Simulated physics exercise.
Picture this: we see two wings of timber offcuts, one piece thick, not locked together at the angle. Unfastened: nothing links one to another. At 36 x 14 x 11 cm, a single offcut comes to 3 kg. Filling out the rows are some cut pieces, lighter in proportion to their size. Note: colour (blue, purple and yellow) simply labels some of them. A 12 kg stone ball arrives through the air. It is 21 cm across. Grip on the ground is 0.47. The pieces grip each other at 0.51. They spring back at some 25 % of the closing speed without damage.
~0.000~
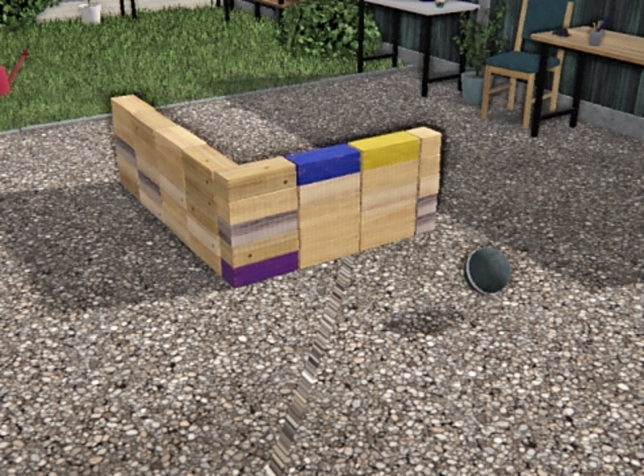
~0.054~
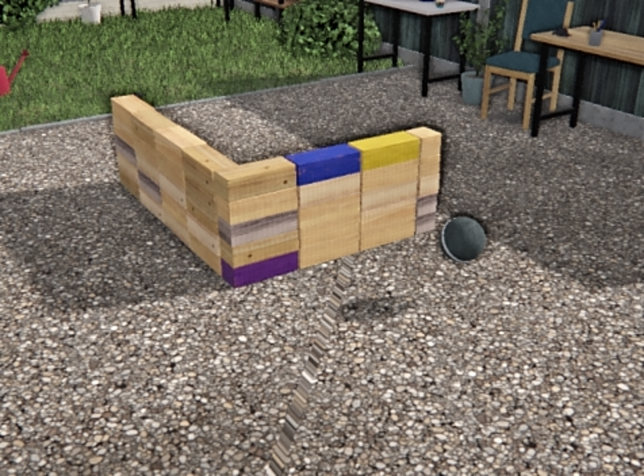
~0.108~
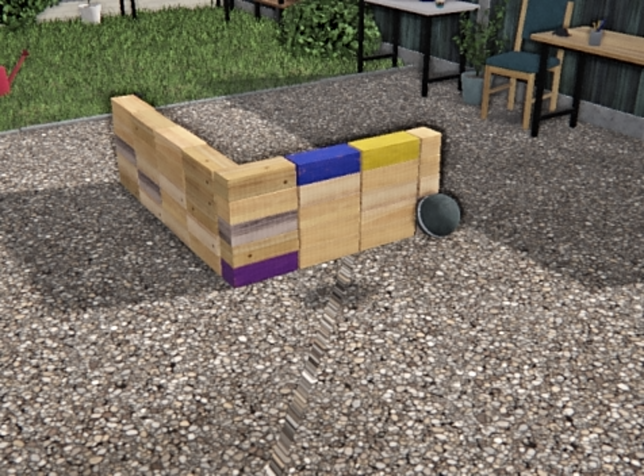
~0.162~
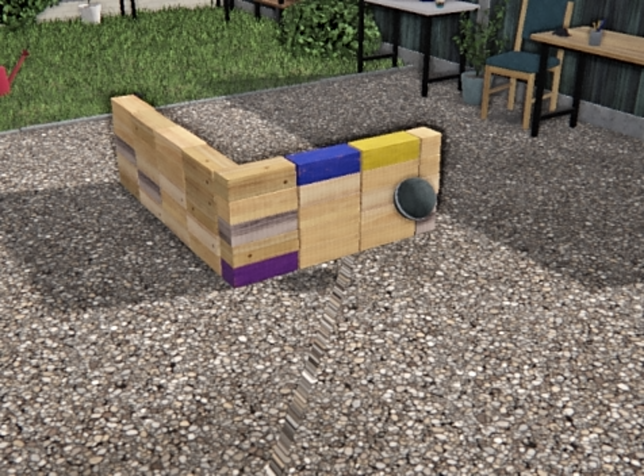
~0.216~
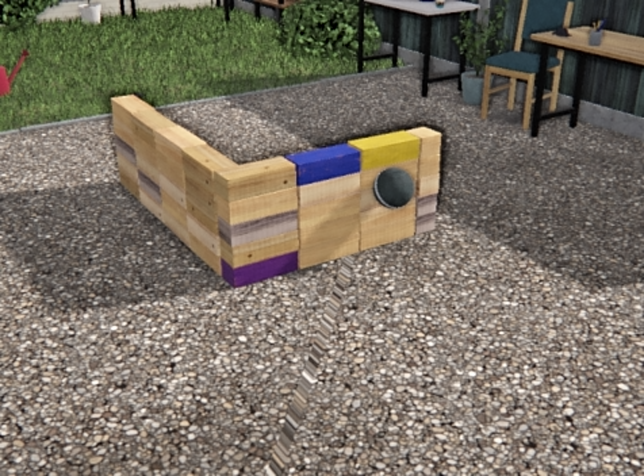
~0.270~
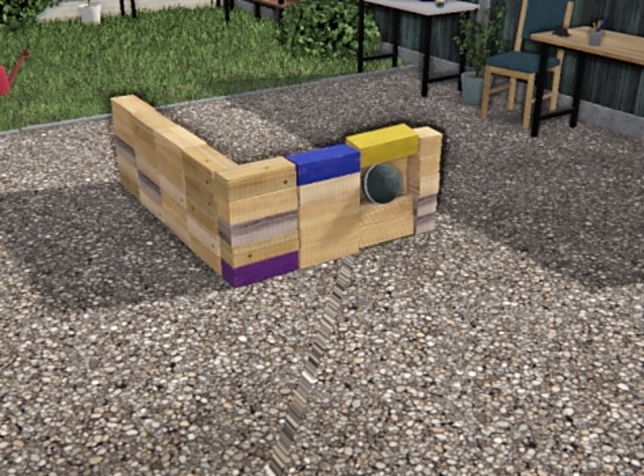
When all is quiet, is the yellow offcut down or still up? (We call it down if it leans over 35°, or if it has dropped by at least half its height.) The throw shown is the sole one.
Gone.
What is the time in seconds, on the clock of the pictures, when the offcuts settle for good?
Time: About 2.0 s.
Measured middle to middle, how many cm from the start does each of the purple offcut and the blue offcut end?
Purple 0 cm, blue 0 cm.
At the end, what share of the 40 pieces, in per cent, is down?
Estimate: Close to 10%.
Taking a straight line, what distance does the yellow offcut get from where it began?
Roughly 60 centimetres.
After 0.38 s, ball still moving; none of the 40 offcuts down, 6 disturbed; yellow offcut leaning 14°.
After 0.58 s, ball still moving; 3 of the 40 offcuts down; yellow offcut leaning 31°, 18 cm lower.
After 0.94 s, ball still moving; 5 of the 40 offcuts down; yellow offcut on its side.
At rest (2.0 s), ball rolling away; 5 of the 40 offcuts down; yellow offcut leaning 62°, 42 cm lower; blue offcut unmoved; purple offcut unmoved. As the last picture would show them, middles, yellow offcut near (315, 206), blue offcut near (323, 164).
